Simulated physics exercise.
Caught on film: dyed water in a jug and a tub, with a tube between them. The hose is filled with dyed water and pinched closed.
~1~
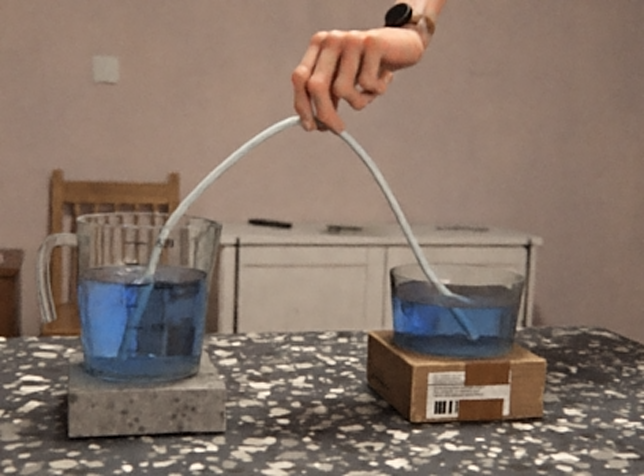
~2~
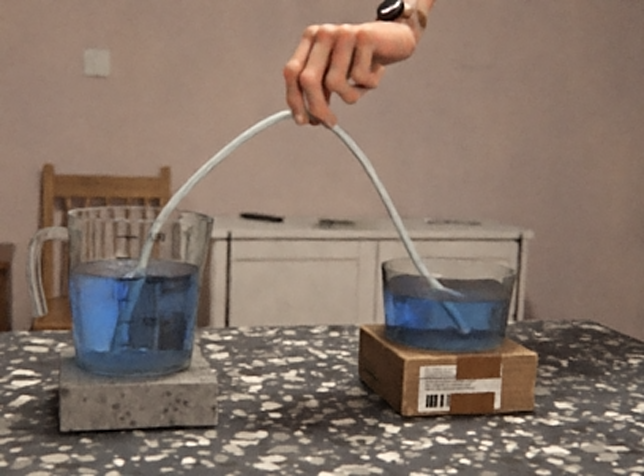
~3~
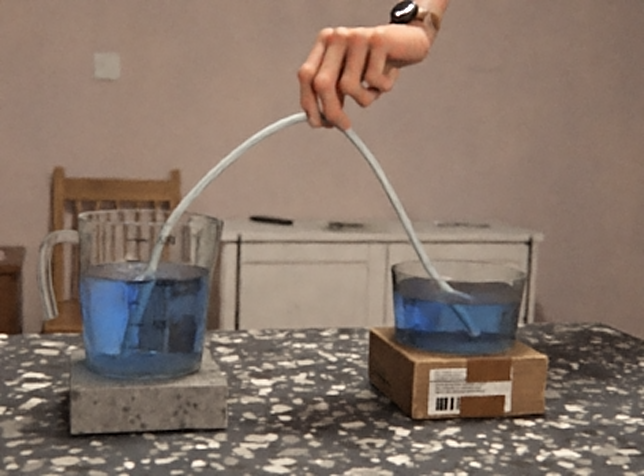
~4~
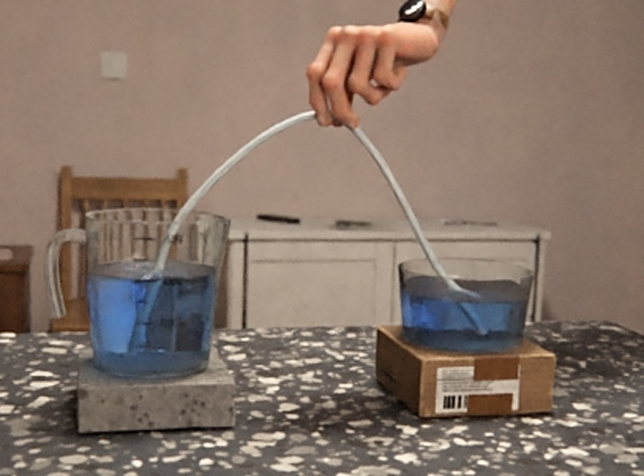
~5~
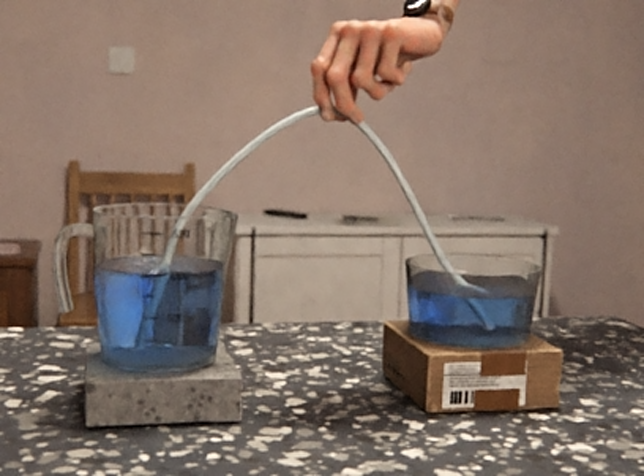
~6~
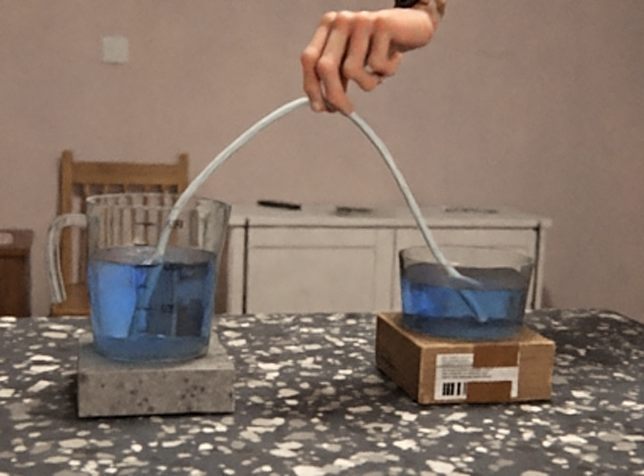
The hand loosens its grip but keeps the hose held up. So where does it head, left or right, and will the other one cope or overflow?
Dyed water goes - heads right, receiving - copes.
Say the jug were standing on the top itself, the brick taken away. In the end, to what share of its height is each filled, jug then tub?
They settle near 70 per cent and 55 per cent of their heights, in that order.
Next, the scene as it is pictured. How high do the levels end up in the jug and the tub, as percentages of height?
Once it settles, you'd see close to 50 and 80 per cent.
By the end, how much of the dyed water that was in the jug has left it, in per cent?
I get 20 in a hundred.
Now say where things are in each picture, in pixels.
In the first frame, nothing flows; jug (144, 291) about two thirds full, up on the brick; tub (455, 308) about two thirds full, up on the box.
In the second frame, fingers on the hose; jug about two thirds full, surface at (136, 268); tub about two thirds full, surface at (447, 291).
In the third frame, still shut; jug (146, 288) about two thirds full; tub (457, 304) about two thirds full.
In the fourth frame, the hose is pinched; jug about two thirds full, surface at (153, 270); tub about two thirds full, surface at (464, 292).
In the fifth frame, nothing flows; jug (160, 281) about two thirds full, up on the brick; tub (471, 298) about two thirds full, up on the box.
In the sixth frame, fingers on the hose; jug about two thirds full, surface at (154, 255); tub about two thirds full, surface at (465, 279).
Next, the jug is about half full; the tub is about three quarters full.
Finally, the jug is about half full; the tub is about three quarters full; the two surfaces are level.
